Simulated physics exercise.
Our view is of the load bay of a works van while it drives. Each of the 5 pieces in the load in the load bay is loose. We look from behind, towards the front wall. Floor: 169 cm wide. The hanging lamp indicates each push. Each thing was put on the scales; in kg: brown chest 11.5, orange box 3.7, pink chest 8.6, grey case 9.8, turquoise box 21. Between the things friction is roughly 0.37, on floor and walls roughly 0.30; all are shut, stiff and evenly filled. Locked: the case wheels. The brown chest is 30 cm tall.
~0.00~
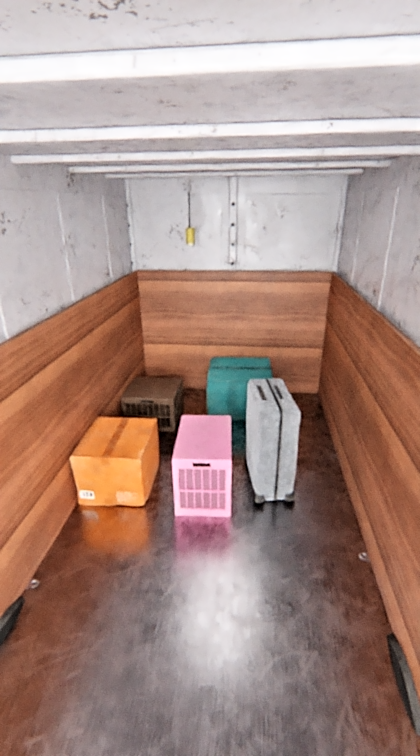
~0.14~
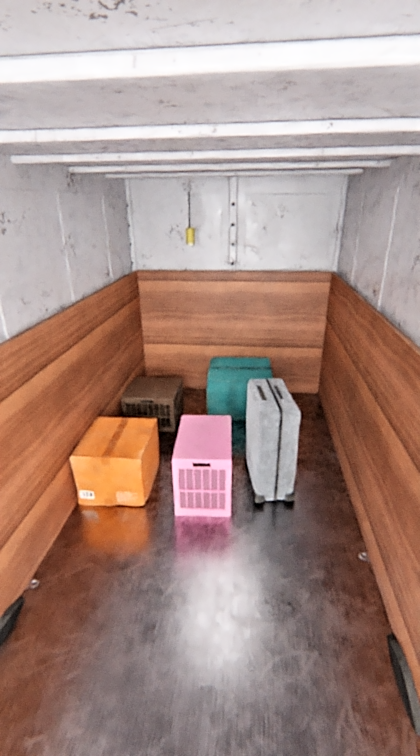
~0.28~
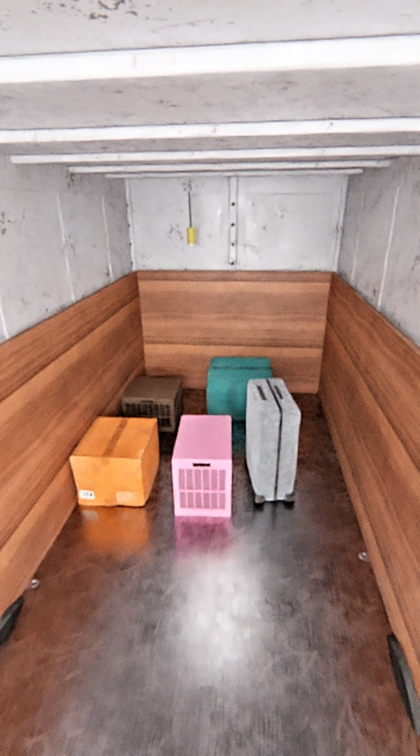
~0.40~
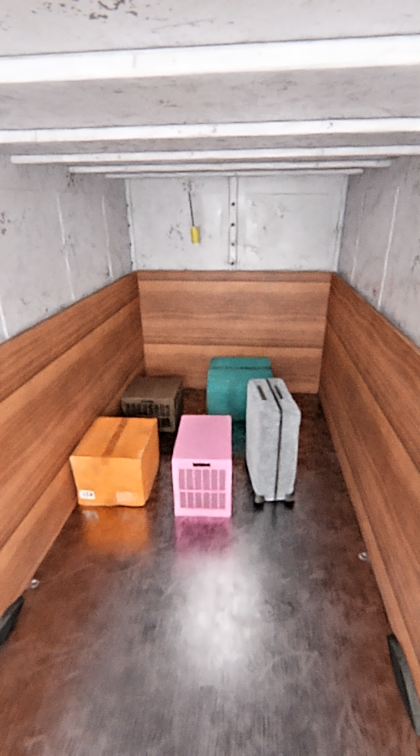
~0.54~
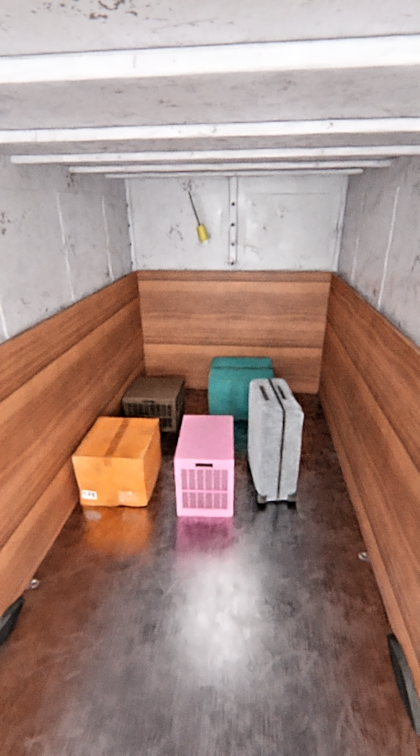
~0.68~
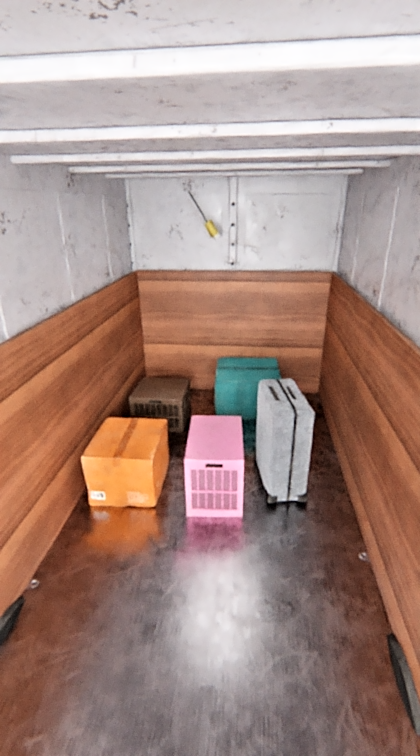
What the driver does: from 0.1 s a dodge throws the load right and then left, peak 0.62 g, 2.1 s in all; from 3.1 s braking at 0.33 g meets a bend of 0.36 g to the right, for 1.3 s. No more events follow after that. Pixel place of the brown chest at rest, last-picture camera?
Roughly (211, 385).
After 1.08 s, push 0.08 g right; brown chest moved 38 cm near (198, 405); pink chest moved 39 cm; orange box moved 38 cm.
After 2.18 s, steady run; brown chest moved 4 cm near (159, 404); grey case moved 5 cm; pink chest moved 5 cm.
After 3.98 s, push 0.33 g forwards, 0.36 g right; brown chest moved 42 cm near (195, 390); orange box moved 43 cm; pink chest moved 43 cm.
In the end (4.9 s), not toppled but over 15 cm from the start, brown chest, orange box, pink chest, grey case and turquoise box. In the last view, brown chest near (211, 384).
